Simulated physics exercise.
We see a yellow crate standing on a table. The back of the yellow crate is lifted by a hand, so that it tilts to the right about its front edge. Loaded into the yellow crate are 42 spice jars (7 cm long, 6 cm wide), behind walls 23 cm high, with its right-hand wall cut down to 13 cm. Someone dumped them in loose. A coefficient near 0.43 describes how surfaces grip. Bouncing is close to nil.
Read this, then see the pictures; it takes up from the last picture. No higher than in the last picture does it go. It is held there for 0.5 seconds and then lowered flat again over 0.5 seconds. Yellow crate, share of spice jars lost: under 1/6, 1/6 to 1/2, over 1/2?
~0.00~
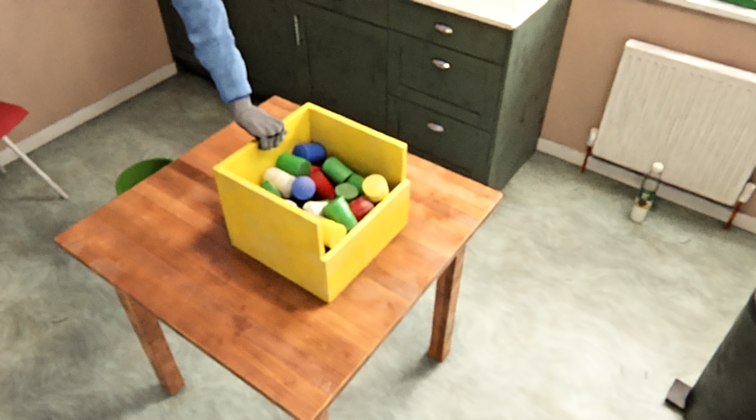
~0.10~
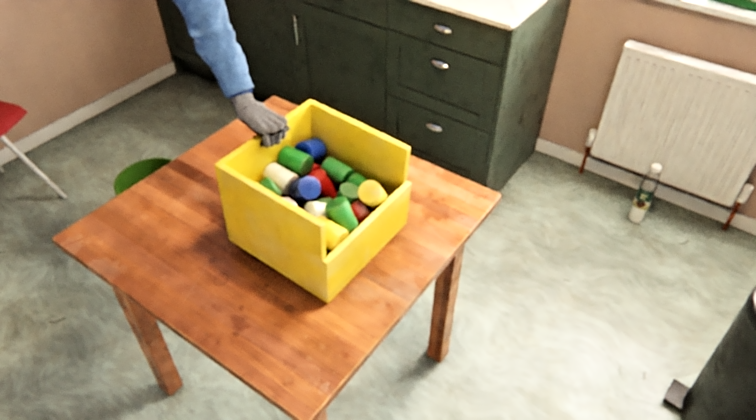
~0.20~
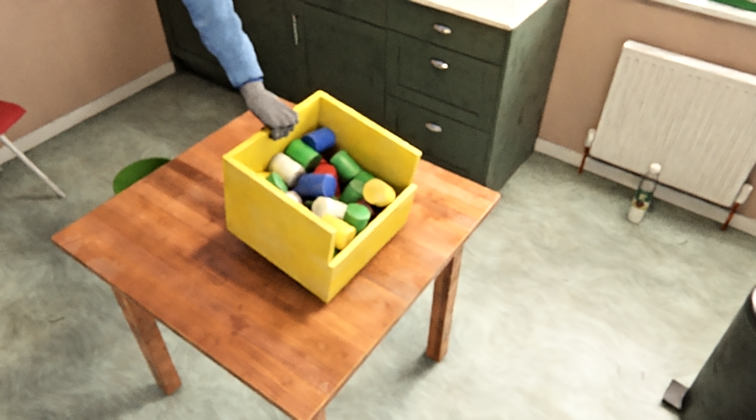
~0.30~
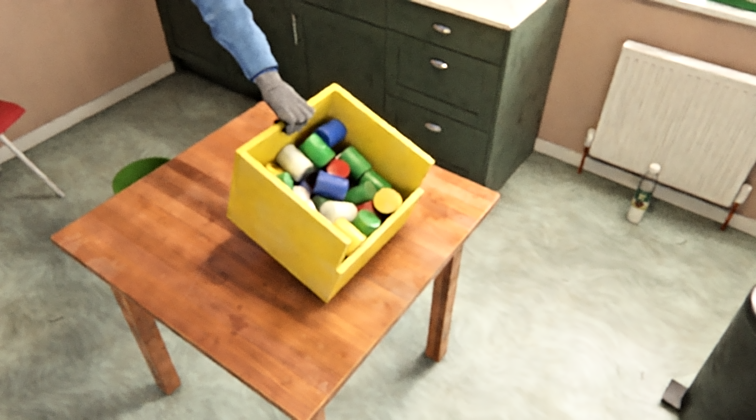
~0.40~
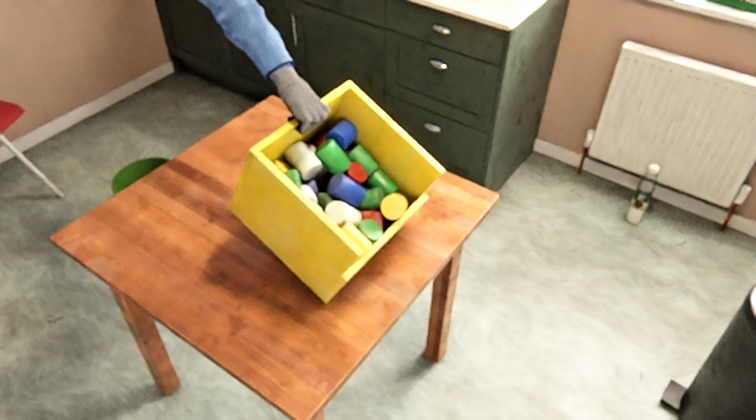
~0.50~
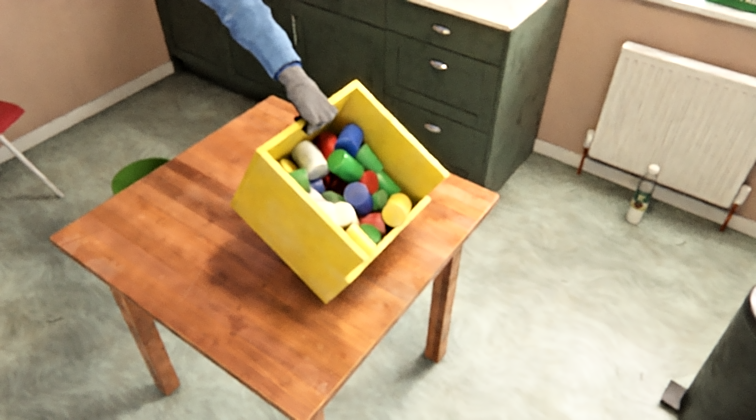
The loss is short of a sixth.
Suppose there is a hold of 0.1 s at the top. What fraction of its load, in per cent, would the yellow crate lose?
The yellow crate would shed 0 percent of its load.
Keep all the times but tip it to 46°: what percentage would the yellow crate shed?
Then it's 30 per cent for the yellow crate.
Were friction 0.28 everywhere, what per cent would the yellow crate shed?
Yellow crate 0 per cent.
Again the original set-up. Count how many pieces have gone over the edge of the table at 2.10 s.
About 2.
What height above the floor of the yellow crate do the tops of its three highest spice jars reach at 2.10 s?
I'd say near 18 cm.
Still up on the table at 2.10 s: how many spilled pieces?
The number is some 0.
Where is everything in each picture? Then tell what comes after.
In the first frame (places track the rim corner closest to us here), yellow crate (320, 222); tipped 0°; all still inside.
Yellow crate (323, 225); tipped 3°, in the second frame.
Yellow crate (335, 232); tipped 11°, in the third frame.
Yellow crate (350, 243); tipped 19°, in the fourth frame.
Yellow crate (362, 254); tipped 27°, in the fifth frame.
Yellow crate (367, 259); tipped 30°; all still inside, in the sixth frame.
After 0.76 s, tilt 30°; the yellow crate is down by 1 of 42.
After 1.08 s, tilt 28°; the yellow crate is down by 2 of 42.
After 1.53 s, tilt 0°; the yellow crate is down by 2 of 42.
When it is over (at 2.10 s), the yellow crate is down by 2 of 42. Asked share, 2 of 42, 5 per cent.
